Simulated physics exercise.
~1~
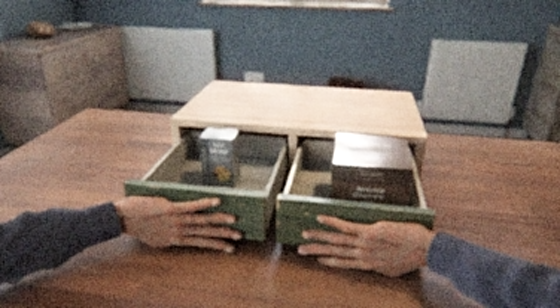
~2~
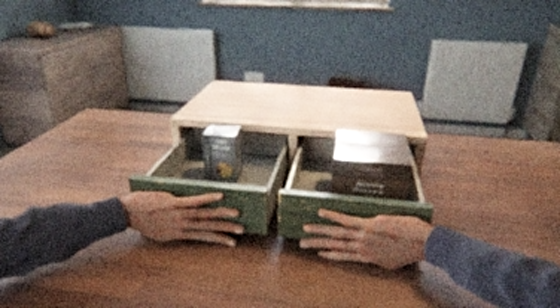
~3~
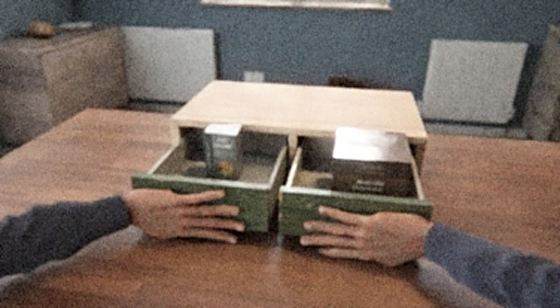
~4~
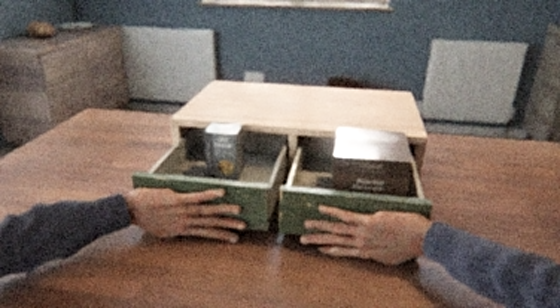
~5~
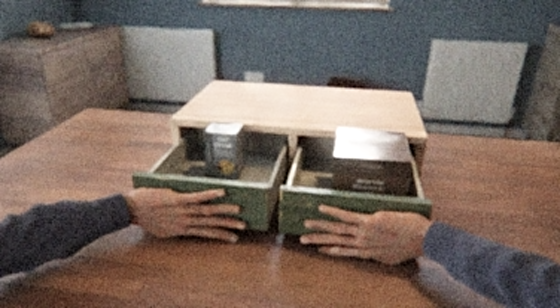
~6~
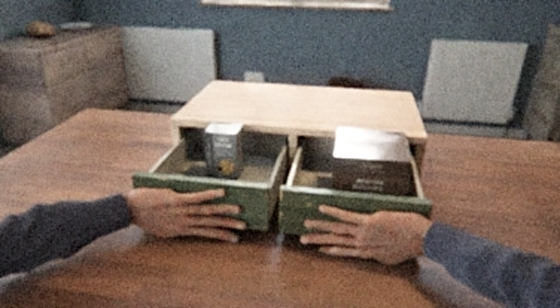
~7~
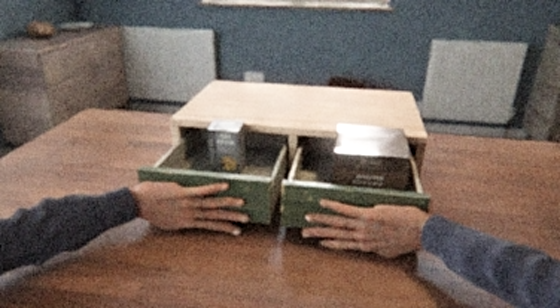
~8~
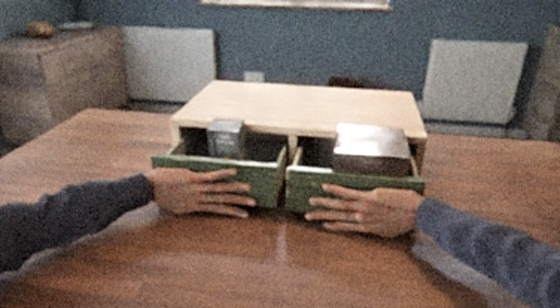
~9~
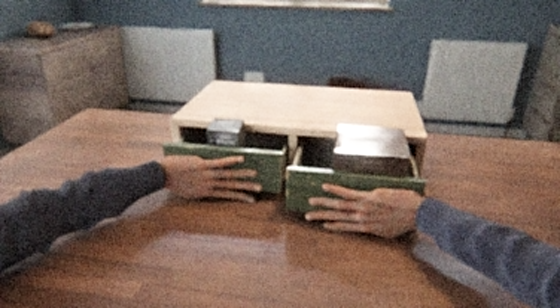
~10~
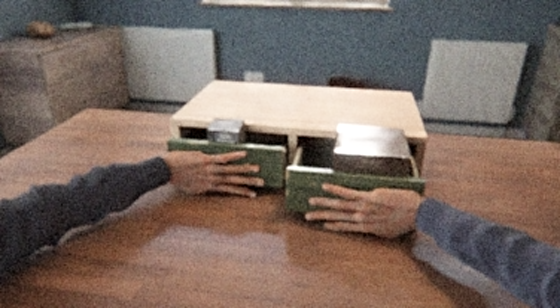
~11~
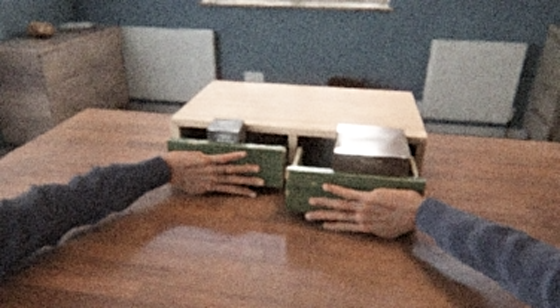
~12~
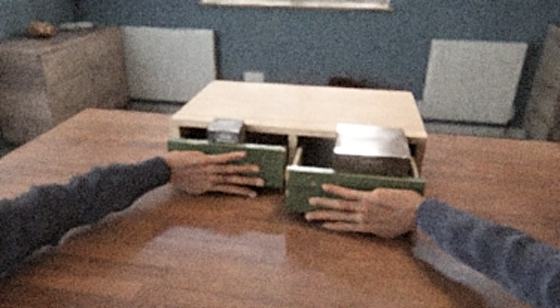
Two hands in dark blue sleeves rest on the green fronts of two open drawers in a pale wooden chest, seen from the near side of a brown wooden table. A small grey carton stands upright in the left drawer, and a larger dark brown box with a shiny top sits in the right one. The hands nudge both drawers in slightly, then hold still for a while. Next they push again, and the left drawer slides further in than the right. Both then stop and remain ajar, with the carton and box still showing above the fronts and the hands resting against them.
